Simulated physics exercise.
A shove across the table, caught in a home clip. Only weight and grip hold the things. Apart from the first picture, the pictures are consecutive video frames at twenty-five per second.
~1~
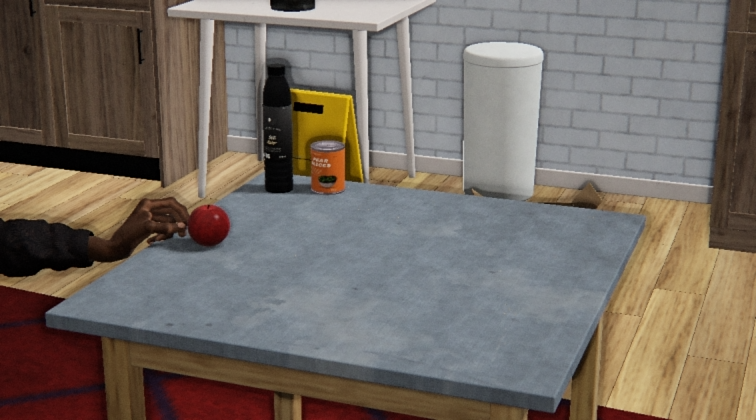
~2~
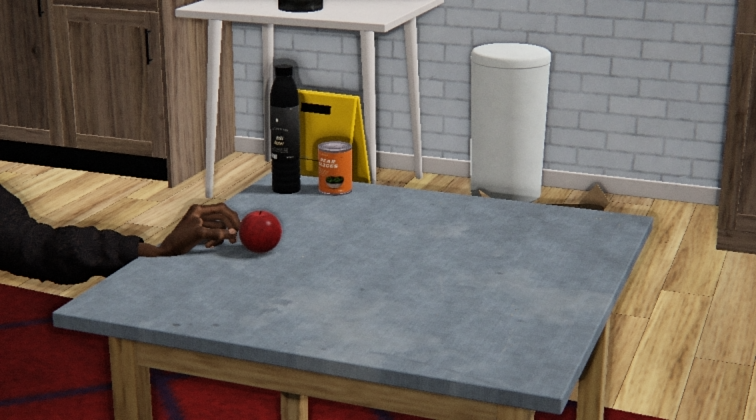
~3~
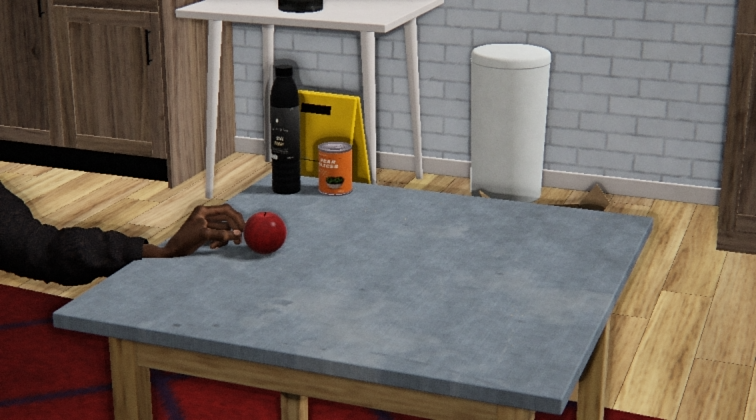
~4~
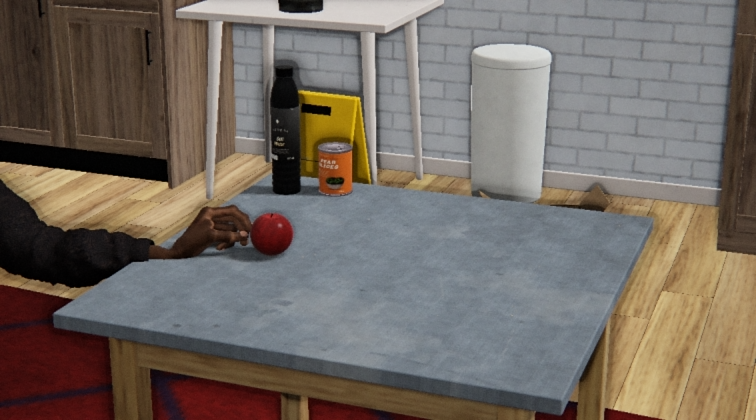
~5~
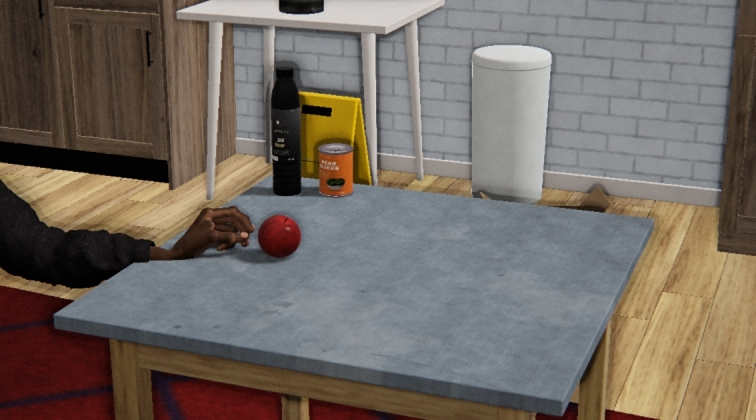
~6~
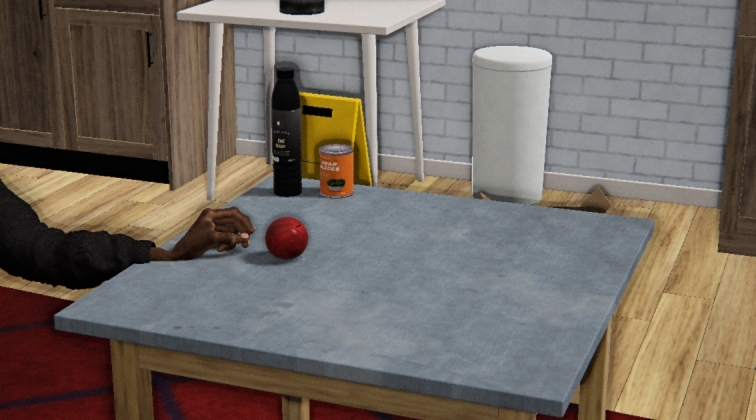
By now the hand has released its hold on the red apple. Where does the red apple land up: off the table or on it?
My guess is that it does not leave the table.
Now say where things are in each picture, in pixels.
In the first frame, under the hand; red apple (208, 225).
In the second frame, under the hand; red apple (260, 232).
In the third frame, under the hand; red apple (264, 233).
In the fourth frame, red apple (271, 234).
In the fifth frame, red apple (279, 237).
In the sixth frame, red apple (286, 238) displaced a little.
Then, 0.10 s past the last view, red apple displaced about its own width near (302, 240).
Then, 0.20 s past the last view, red apple displaced about its own width near (315, 242).
Then, 0.30 s past the last view, red apple displaced about its own width near (326, 243).
Then, 0.50 s past the last view, red apple displaced well along near (340, 246).
Finally, moved from the start, red apple. Final places as the last picture's camera would see them, red apple near (345, 246).
